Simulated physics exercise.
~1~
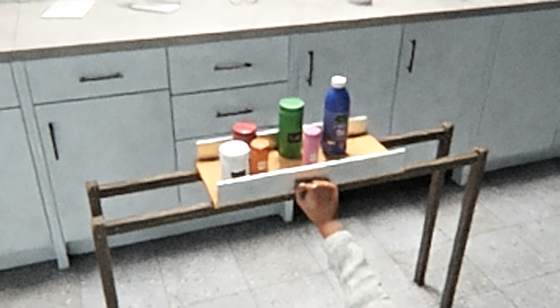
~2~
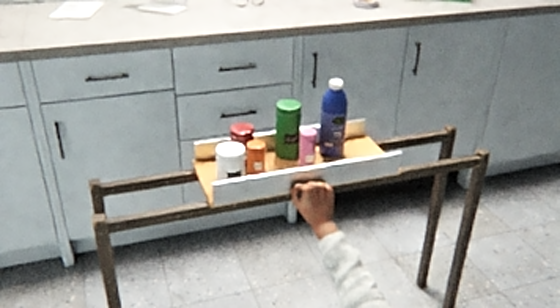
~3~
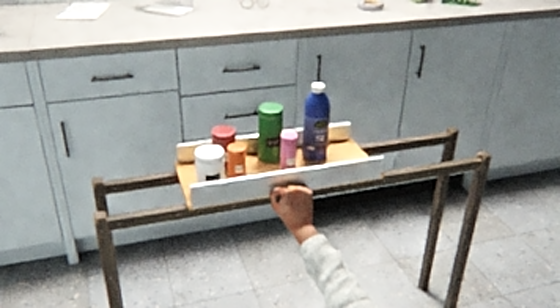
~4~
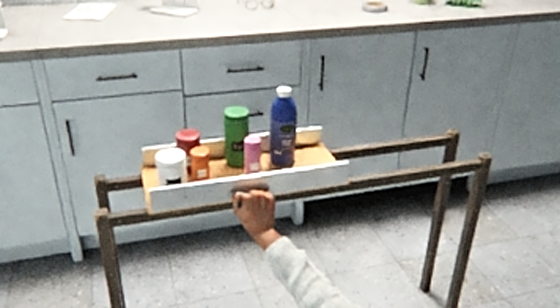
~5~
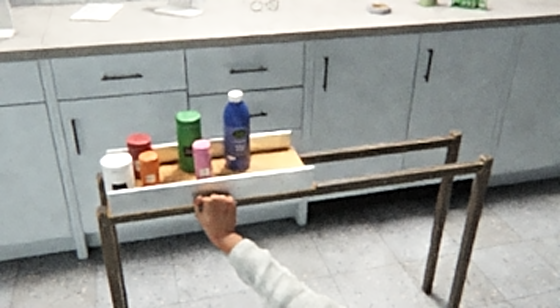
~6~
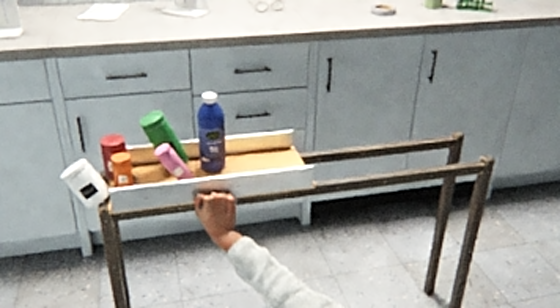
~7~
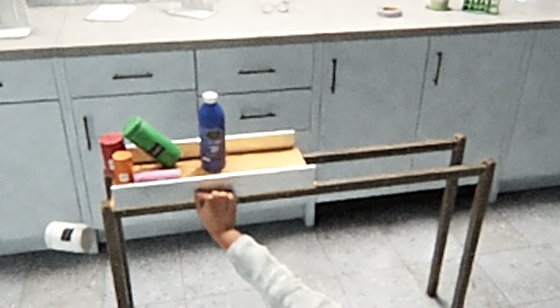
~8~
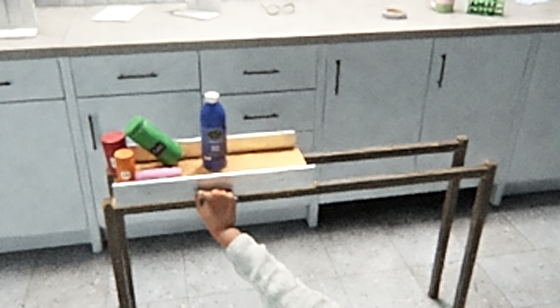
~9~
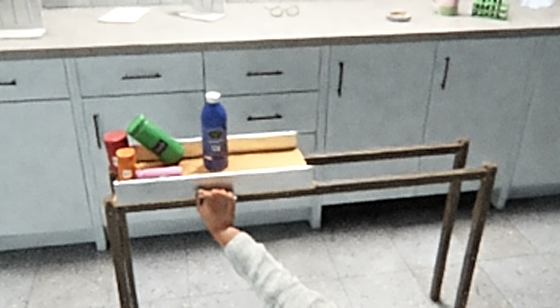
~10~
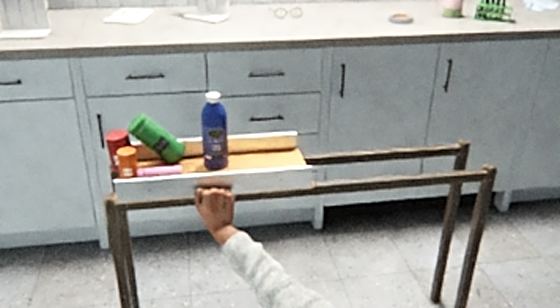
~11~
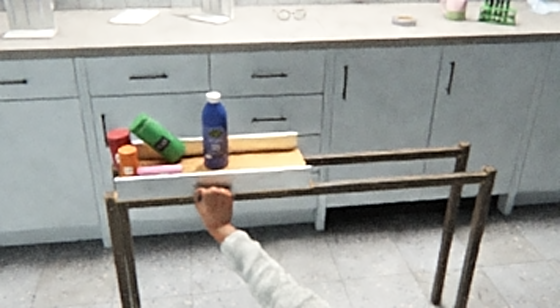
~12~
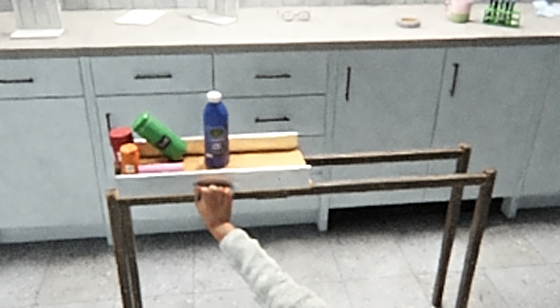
A hand slides a tray left until it stops, toppling containers and spilling a white jar.
